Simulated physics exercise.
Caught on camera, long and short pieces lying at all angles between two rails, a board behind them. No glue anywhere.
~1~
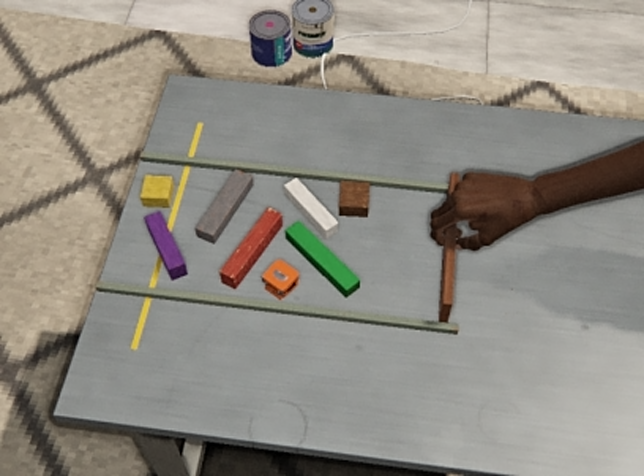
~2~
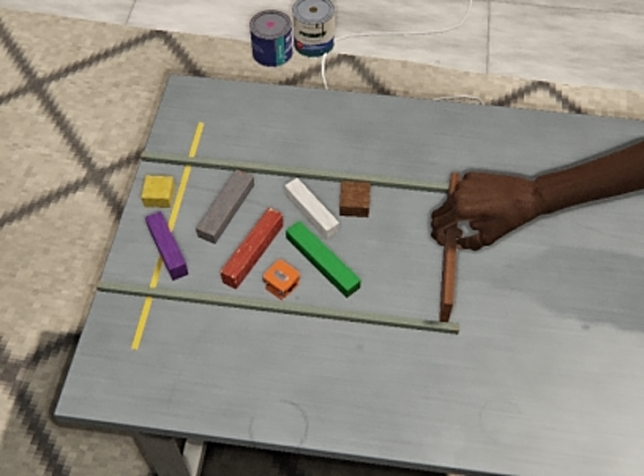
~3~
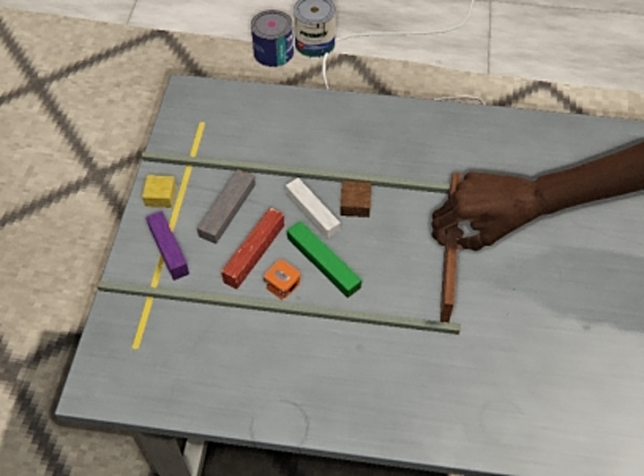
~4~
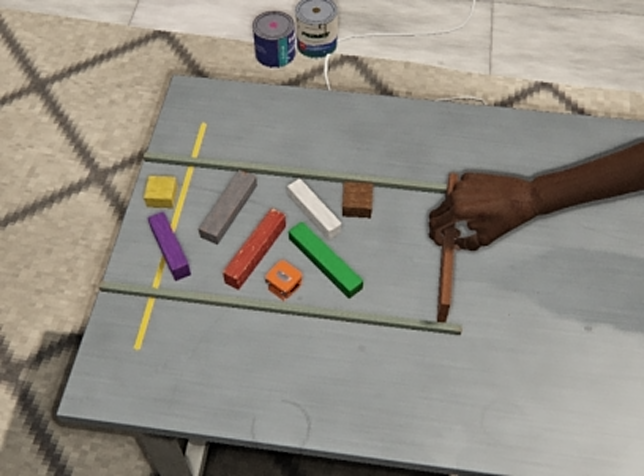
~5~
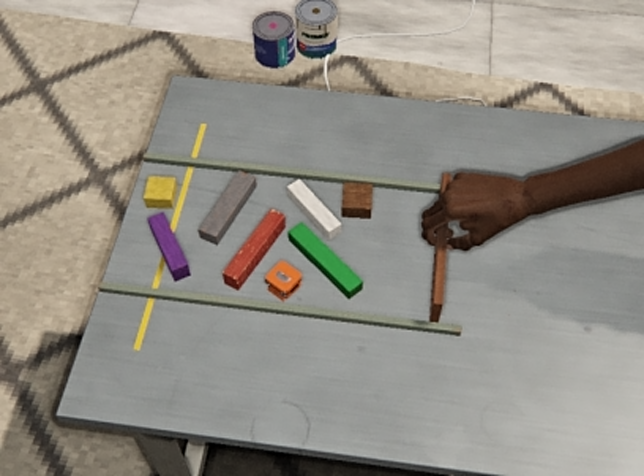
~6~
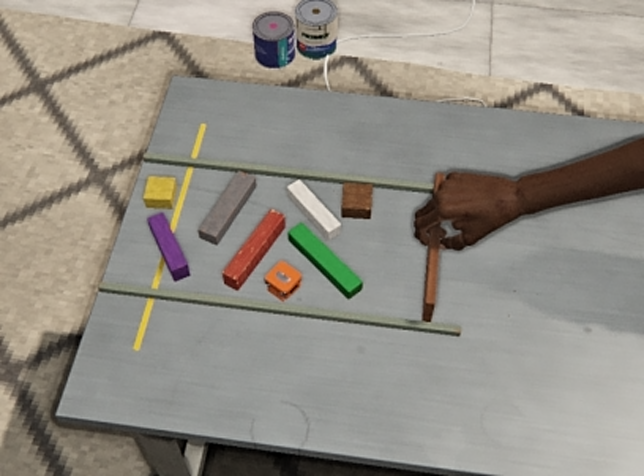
A hand holding a wooden board stayed nearly still, then slid it slightly left between two rails, while the colorful blocks and bars scattered ahead of it on the grey table stayed put.
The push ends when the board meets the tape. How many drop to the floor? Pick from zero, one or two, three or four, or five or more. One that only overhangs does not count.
In the end the number that fall off is three or four.
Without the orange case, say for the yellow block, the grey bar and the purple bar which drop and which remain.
The yellow block comes down; the grey bar falls; the purple bar drops off.
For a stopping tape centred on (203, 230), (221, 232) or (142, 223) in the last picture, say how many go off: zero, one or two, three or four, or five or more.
In that order: One or two; none at all; 5 or more.
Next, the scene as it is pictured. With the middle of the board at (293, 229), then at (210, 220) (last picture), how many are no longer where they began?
At the one place 6, at the other 8.
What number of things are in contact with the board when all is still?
It touches 3.
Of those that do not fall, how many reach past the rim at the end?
The number is 1.
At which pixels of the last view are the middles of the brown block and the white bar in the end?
The brown block stops around (173, 173); the white bar around (152, 195).
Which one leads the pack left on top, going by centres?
The orange case.
Soon after, none off yet; yellow block at rest near (161, 193); purple bar at rest near (169, 247); grey bar at rest near (228, 207).
Then, none off yet; yellow block at rest near (161, 193); purple bar moved a little near (156, 245); grey bar moved a little near (186, 201).
At rest, the number that fall off is three or four; fallen, red bar, grey bar, purple bar and yellow block.
